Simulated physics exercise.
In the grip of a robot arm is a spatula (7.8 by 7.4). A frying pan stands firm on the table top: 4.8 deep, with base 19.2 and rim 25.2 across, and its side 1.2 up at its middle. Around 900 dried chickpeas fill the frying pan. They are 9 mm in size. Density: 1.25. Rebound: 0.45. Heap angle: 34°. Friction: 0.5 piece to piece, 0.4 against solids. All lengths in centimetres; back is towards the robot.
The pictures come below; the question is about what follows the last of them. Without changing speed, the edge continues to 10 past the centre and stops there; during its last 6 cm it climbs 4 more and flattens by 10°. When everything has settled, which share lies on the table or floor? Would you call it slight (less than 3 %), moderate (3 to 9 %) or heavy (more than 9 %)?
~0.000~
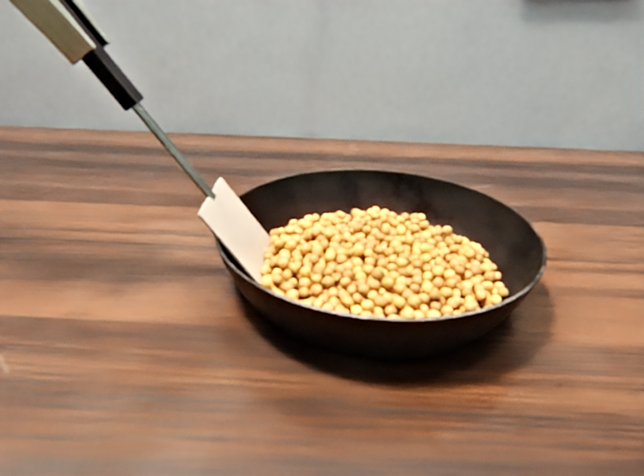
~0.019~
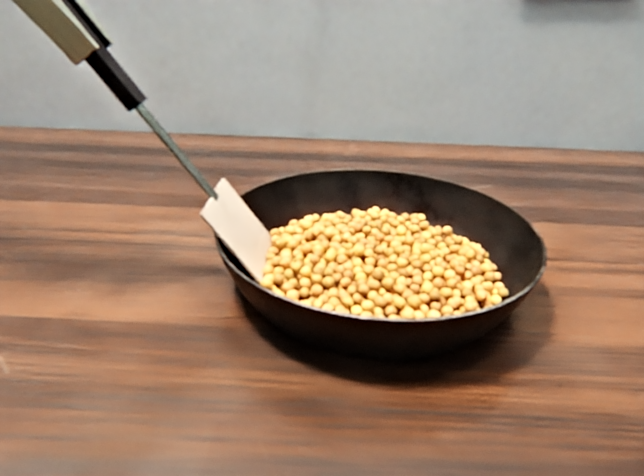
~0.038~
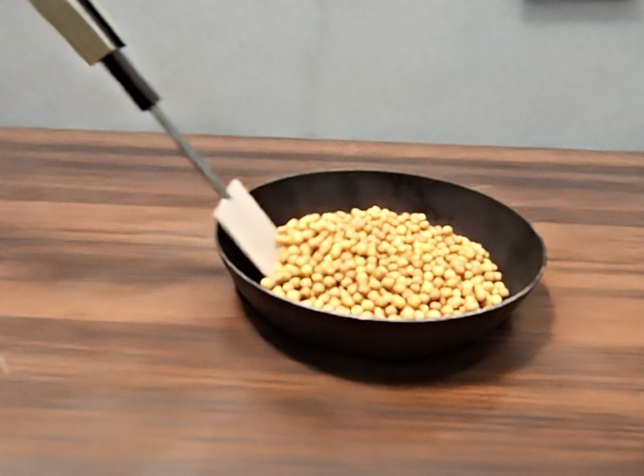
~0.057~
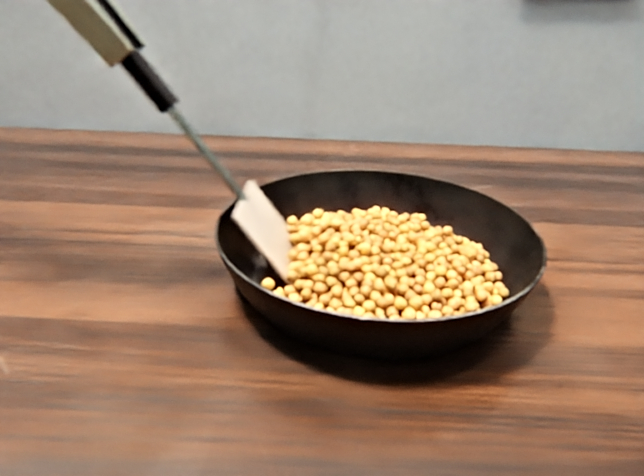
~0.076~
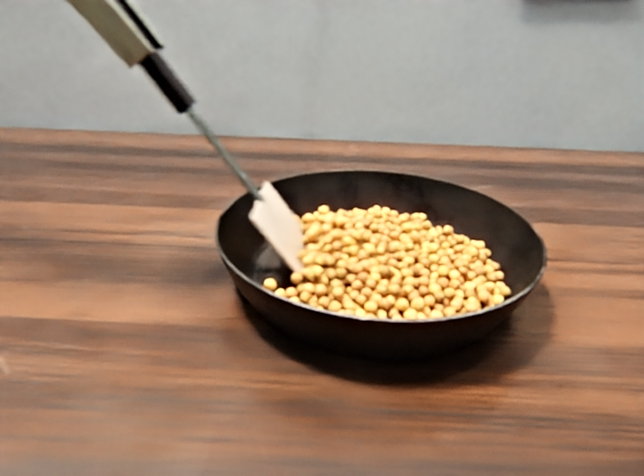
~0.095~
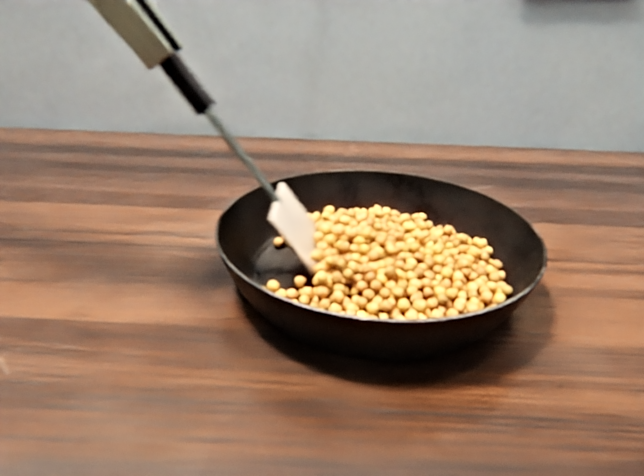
I would call it heavy, more than 9 %.
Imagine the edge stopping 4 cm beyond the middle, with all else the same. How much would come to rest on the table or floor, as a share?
Changed stop: Approx. 0 %.
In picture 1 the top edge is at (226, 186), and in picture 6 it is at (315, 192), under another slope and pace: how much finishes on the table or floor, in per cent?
I'd put it at roughly 15 per cent.
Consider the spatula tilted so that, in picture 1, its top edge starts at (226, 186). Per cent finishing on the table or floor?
About 15 per cent.
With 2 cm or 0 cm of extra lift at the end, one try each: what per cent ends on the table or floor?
It works out to some 20 per cent for the first setting and some 15 per cent for the second.
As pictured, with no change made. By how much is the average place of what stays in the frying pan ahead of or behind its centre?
It sits near 3.0 centimetres ahead of centre.
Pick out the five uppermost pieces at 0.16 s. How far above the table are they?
Around 5 cm above the table.
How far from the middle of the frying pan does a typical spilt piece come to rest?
About 28 centimetres.
After 0.16 s, sloping 54°, highest piece 5 above the table; 900 in the frying pan.
After 0.23 s, sloping 50°, highest piece 6 above the table; 900 in the frying pan.
After 0.47 s, sloping 44°, highest piece 6 above the table; 767 in the frying pan, 129 on the table or floor, 4 on the blade or in flight.
After 1.52 s, sloping 44°, highest piece 4 above the table; 767 in the frying pan, 133 on the table or floor.
At rest, 767 in the frying pan, 133 on the table or floor. That is 15 % on the table or floor.
